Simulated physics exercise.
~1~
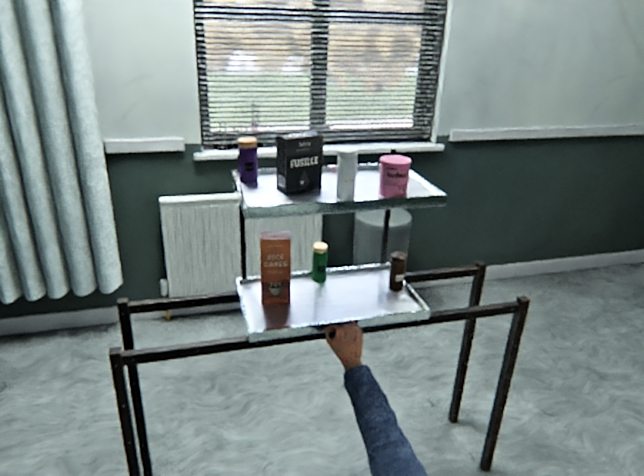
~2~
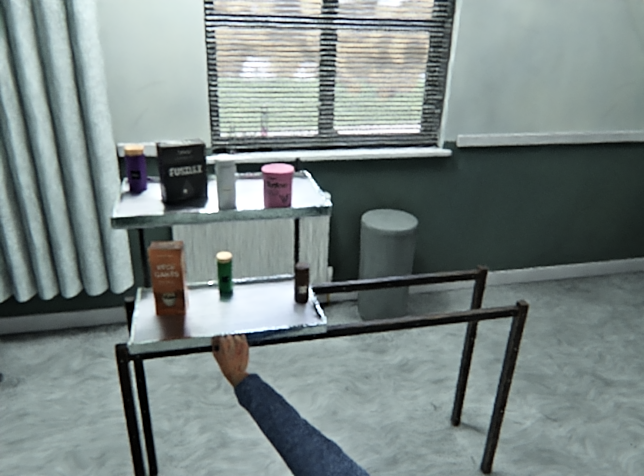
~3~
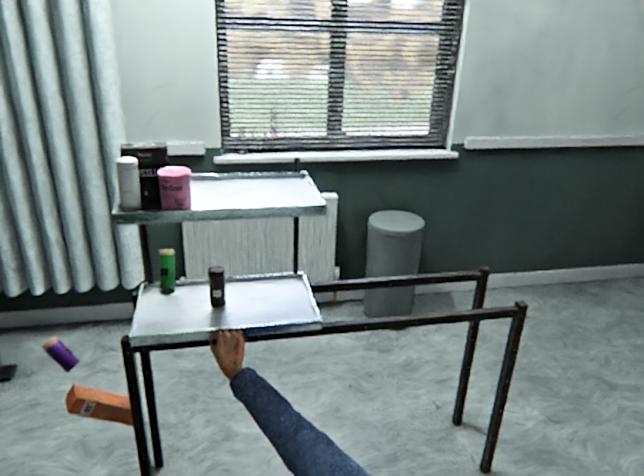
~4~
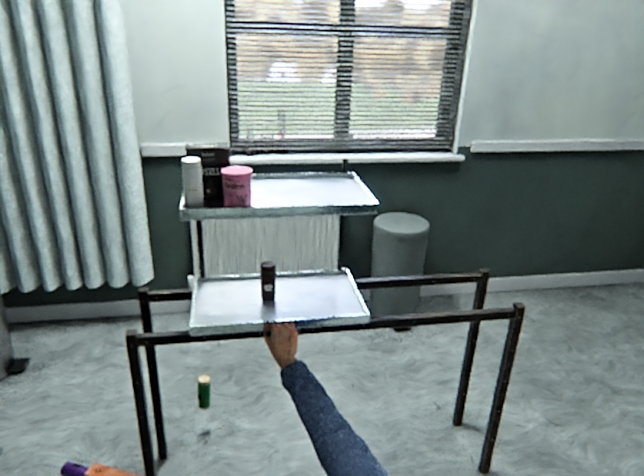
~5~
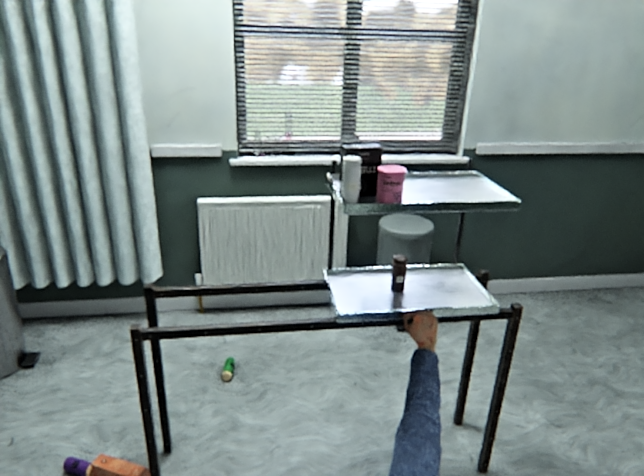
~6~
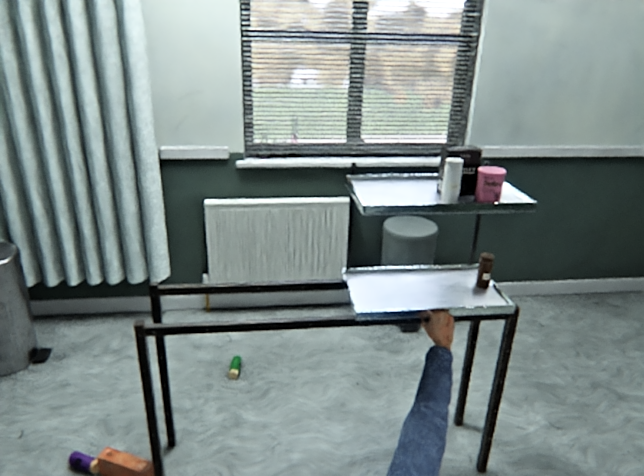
We see a hand shove a two-level rack tray left along rails, and an orange carton, a purple shaker and then a green shaker fall to the floor. The hand pushes it back right, and the remaining containers end upright on the tray.
